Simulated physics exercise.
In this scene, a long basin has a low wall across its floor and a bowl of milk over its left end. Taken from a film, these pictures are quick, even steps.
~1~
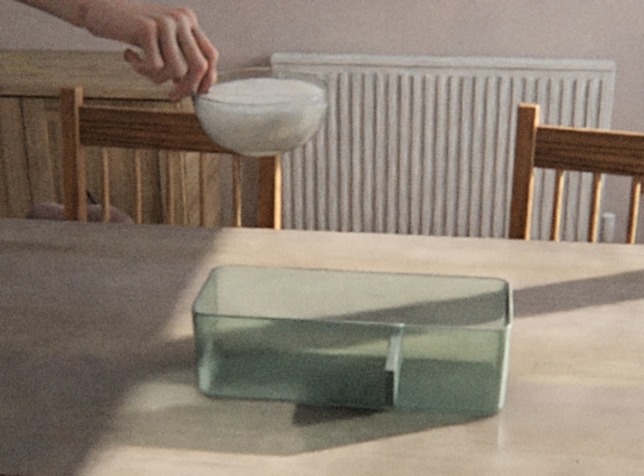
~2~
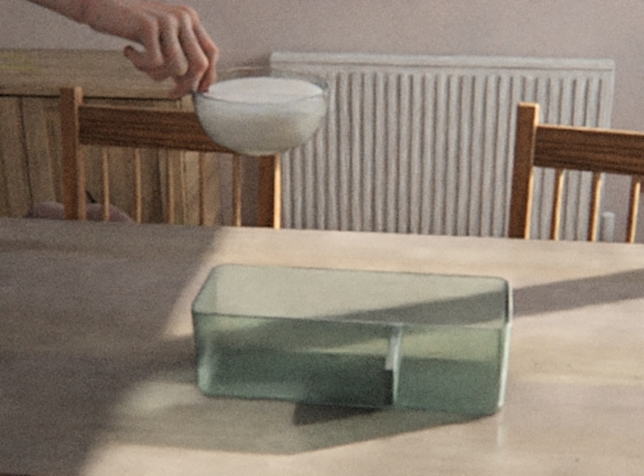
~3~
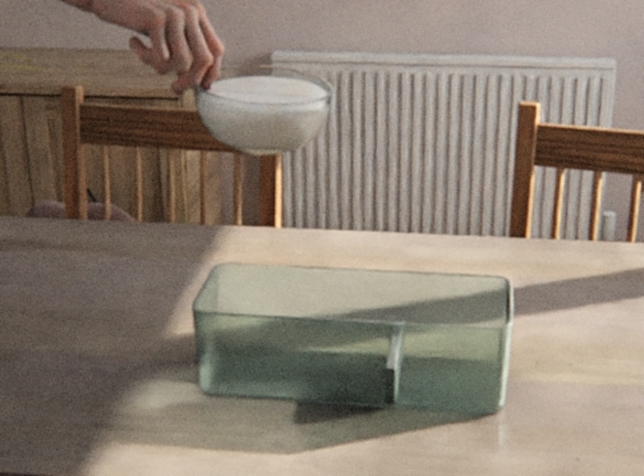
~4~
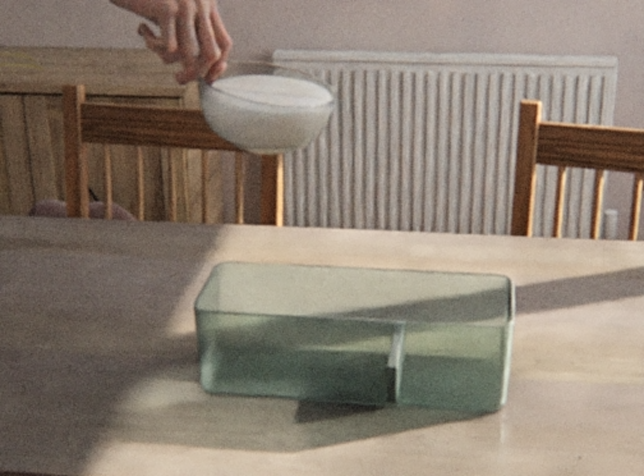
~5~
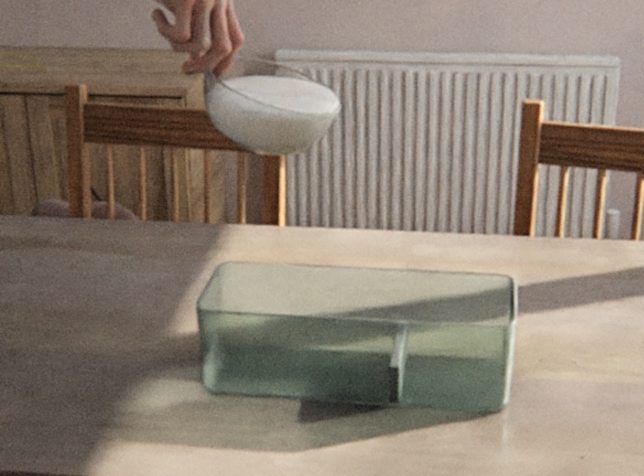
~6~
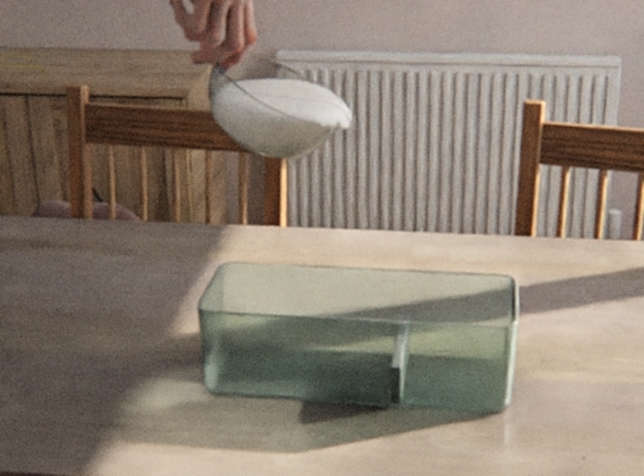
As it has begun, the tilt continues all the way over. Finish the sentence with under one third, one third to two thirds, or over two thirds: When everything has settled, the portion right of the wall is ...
When everything has settled, the portion right of the wall is one third to two thirds.
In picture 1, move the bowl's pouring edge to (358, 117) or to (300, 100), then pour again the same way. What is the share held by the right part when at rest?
Roughly 70 in a hundred the first time and 15 in a hundred the second.
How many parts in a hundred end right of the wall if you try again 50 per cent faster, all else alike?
I'd estimate about 40 percent ends up there.
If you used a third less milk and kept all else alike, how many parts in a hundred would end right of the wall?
Some 30 parts in a hundred.
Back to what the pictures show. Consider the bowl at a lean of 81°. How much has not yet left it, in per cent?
It comes to 25 per cent or so.
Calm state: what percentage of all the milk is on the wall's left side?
I'd put it at around 45 %.
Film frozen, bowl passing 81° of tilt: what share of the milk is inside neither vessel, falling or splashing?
Airborne share: Approx. 55 %.
A moment on, the bowl is tipped on its side and 23 per cent is still to pour, 5 is left of the wall and 16 right of it.
Next, the bowl is tipped on its side and 2 per cent is still to pour, 32 is left of the wall and 53 right of it.
Then the bowl is tipped on its side and 0 per cent is still to pour, 45 is left of the wall and 52 right of it.
Later the bowl is tipped on its side and 0 per cent is still to pour, 46 is left of the wall and 52 right of it.
Finally, 46 per cent lies left of the wall, 52 right of it and 2 outside.
